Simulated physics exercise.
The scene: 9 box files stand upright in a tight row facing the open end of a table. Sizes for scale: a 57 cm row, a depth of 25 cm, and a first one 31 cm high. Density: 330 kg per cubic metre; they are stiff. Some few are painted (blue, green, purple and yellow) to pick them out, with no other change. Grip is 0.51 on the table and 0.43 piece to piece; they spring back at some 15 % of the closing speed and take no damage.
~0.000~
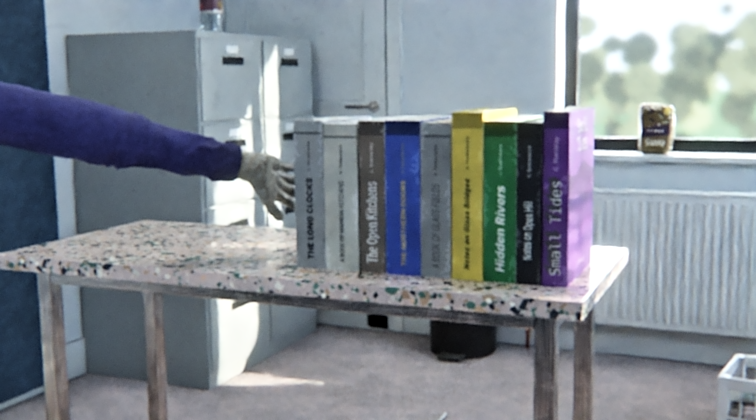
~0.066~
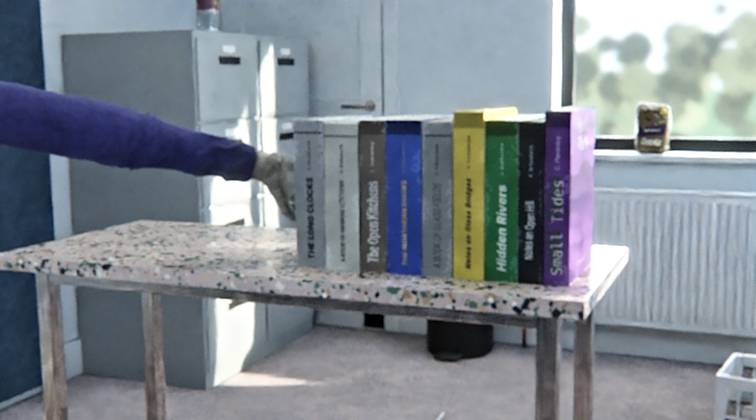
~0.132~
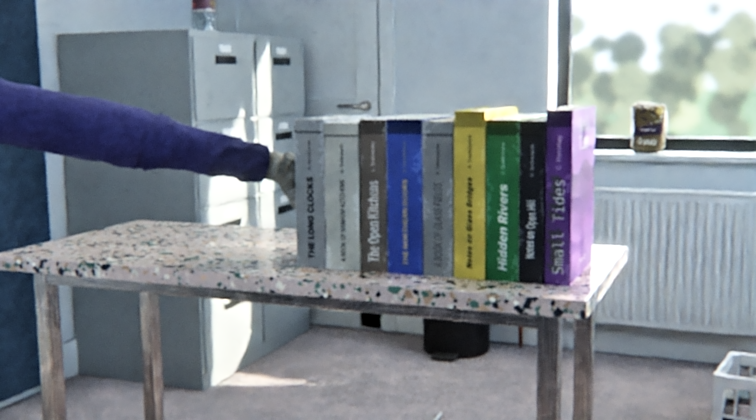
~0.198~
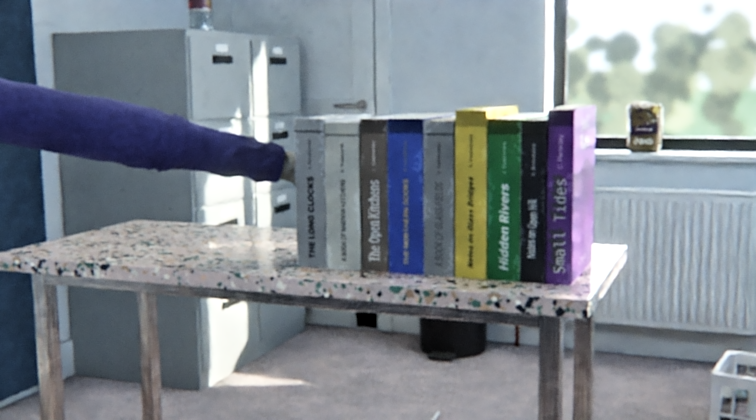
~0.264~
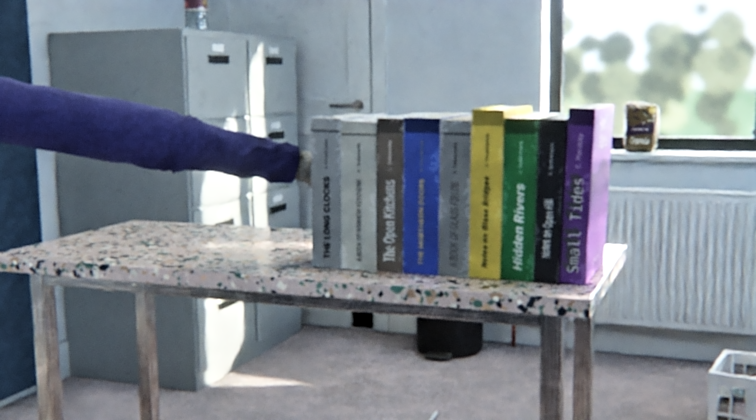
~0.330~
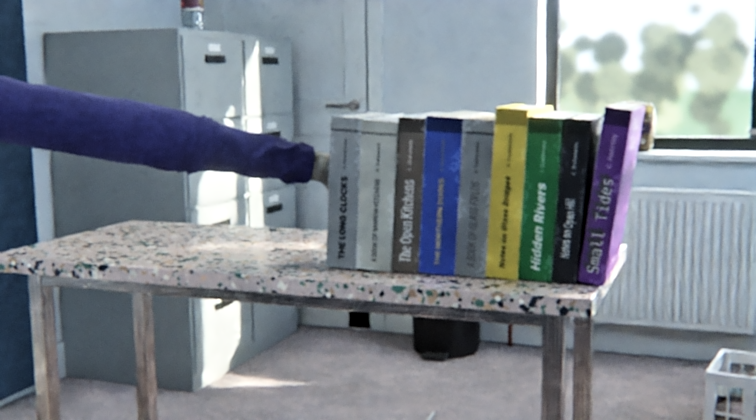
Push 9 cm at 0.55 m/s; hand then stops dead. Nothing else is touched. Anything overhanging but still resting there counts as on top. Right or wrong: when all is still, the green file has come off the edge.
Right.
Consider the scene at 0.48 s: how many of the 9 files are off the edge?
By then the count is 0.
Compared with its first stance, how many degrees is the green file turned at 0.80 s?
Tilt from start: Approx. 60 degrees.
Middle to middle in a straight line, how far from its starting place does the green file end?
Close to 85 cm, start to finish.
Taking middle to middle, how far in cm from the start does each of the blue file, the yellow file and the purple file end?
Displacements: Blue = 20, yellow = 30, purple = 90 (cm).
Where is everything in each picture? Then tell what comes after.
In the first picture (we follow the side turned to the camera; the camera moves round a little), hand (266, 176) 11 cm from the first; green file (500, 203); yellow file (467, 197); blue file (403, 199); no piece has moved.
Hand (280, 176) 7 cm from the first; green file (501, 202), in the second picture.
Hand (294, 176) 37 mm from the first; green file (502, 201), in the third picture.
Hand 1 mm in; green file (504, 201), in the fourth picture.
Hand 35 mm in; green file (519, 200) displaced 27 mm; purple file (577, 198) displaced 29 mm; 9 stirred so far, in the fifth picture.
Hand 7 cm in; green file (540, 200) tipped 3°; purple file (604, 198) tipped 8°; blue file (440, 197) tipped 3°; 9 stirred so far, in the sixth picture.
Around 0.48 s, none of the 9 files off the edge, 9 disturbed; green file tipped 18°; purple file tipped 37°.
Around 0.80 s, 2 of the 9 files off the edge; green file tipped 63°; purple file upside down.
Around 1.10 s, 3 of the 9 files off the edge; green file on its side; yellow file on its side.
Finally (2.0 s), 3 of the 9 files off the edge; green file on its side; yellow file on its side; purple file on its side. Seen by the last camera, middles, yellow file near (636, 259).
